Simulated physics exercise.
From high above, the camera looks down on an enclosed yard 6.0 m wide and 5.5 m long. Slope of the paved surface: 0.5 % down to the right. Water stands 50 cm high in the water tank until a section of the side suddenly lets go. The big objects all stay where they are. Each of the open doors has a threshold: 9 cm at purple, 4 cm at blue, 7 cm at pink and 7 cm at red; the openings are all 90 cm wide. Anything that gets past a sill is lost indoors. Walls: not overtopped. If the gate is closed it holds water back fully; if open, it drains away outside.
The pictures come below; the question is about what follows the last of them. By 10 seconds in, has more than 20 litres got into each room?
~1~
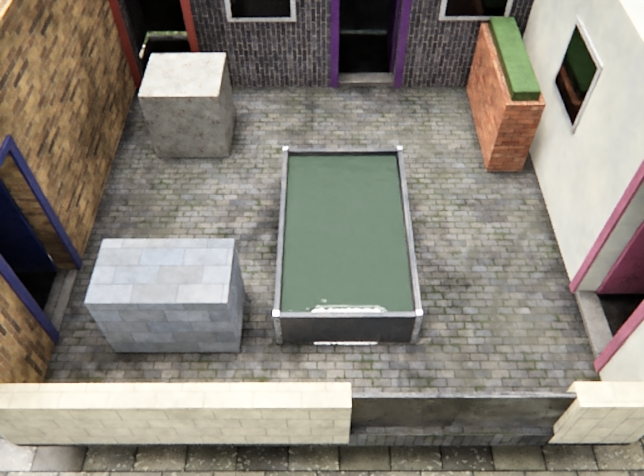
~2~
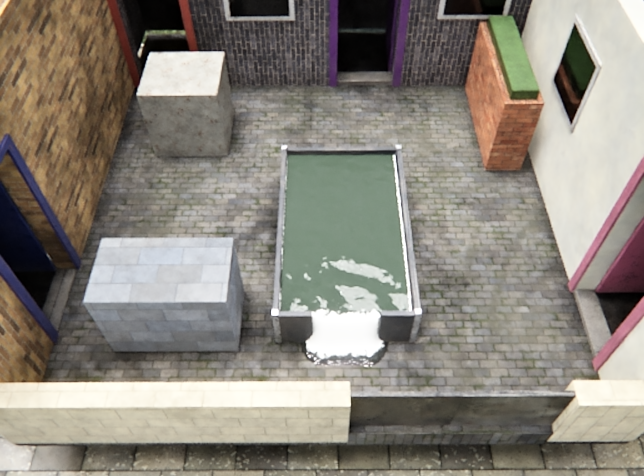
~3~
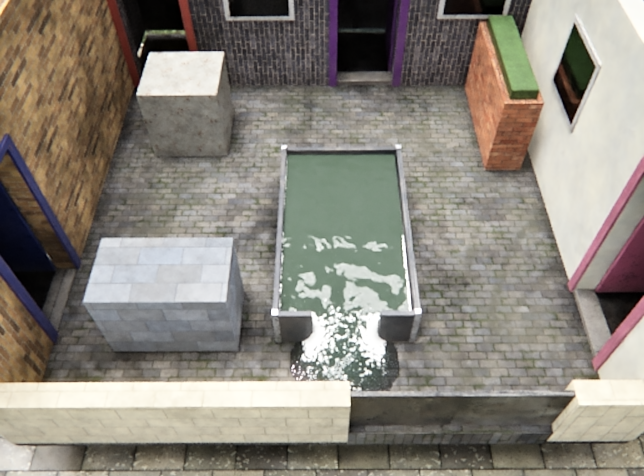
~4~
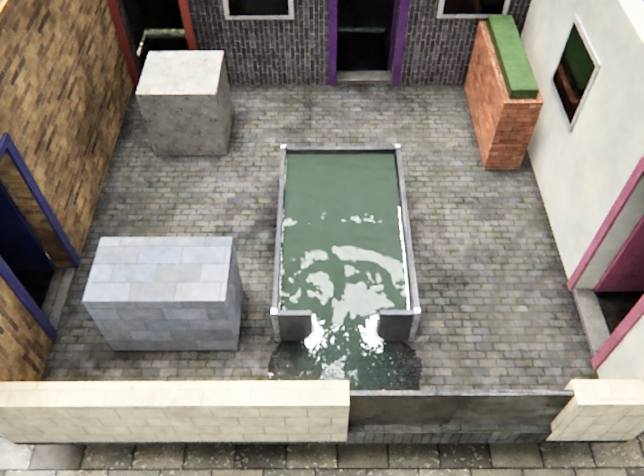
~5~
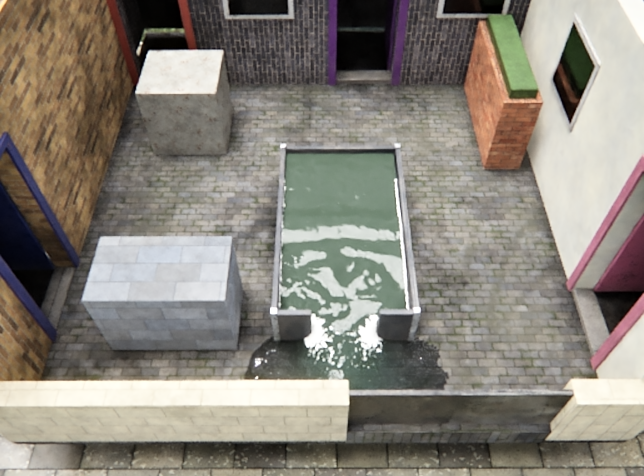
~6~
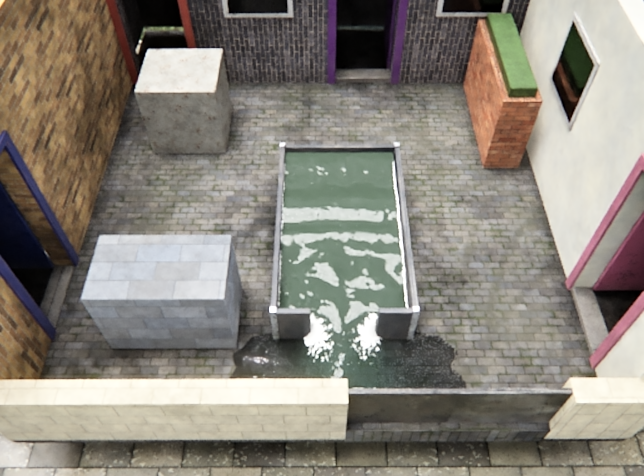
Outcome: At the purple door the amount will not overshoot the limit, at the blue door the amount will overshoot the limit, at the pink door the amount will overshoot the limit, at the red door the amount will not overshoot the limit.
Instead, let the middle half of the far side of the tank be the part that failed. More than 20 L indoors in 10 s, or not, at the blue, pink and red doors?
Then: Blue short of it, pink short of it, red beyond it.
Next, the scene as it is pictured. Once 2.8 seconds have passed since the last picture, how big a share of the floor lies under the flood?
Covered: Roughly 40 per cent.
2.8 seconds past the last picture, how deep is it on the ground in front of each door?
Depths in cm: Purple 0, blue 8, pink 15, red 0.
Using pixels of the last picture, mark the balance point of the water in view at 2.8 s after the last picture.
(333, 286).
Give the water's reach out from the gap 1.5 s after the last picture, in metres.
Distance: Approx. 3.4 m.
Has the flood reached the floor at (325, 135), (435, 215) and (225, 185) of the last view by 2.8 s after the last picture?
First spot not yet wet, second not yet wet, third not yet wet.
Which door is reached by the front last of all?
It would be the purple one.
Then, 0.7 s after the last picture water covers 15 % of the floor and is deepest (36 cm) near (341, 408); purple door not reached, blue door not reached, pink door not reached, red door not reached.
Then, 1.5 s after the last picture water covers 25 % of the floor and is deepest (34 cm) near (341, 408); purple door not reached, blue door not reached, pink door 14 cm at the sill, 6 L in, red door not reached.
Then, 2.8 s after the last picture water covers 40 % of the floor and is deepest (23 cm) near (341, 408); purple door not reached, blue door 8 cm at the sill, 3 L in, pink door 15 cm at the sill, 43 L in, red door not reached.
Then, 5.3 s after the last picture water covers 75 % of the floor and is deepest (18 cm) near (341, 408); purple door not reached, blue door 7 cm at the sill, 29 L in, pink door 11 cm at the sill, 80 L in, red door 8 cm at the sill, 0 L in.
Then, 9.3 s after the last picture water covers 95 % of the floor and is deepest (12 cm) near (341, 391); purple door 7 cm at the sill, 0 L in, blue door 5 cm at the sill, 45 L in, pink door 7 cm at the sill, 94 L in, red door 5 cm at the sill, 4 L in.
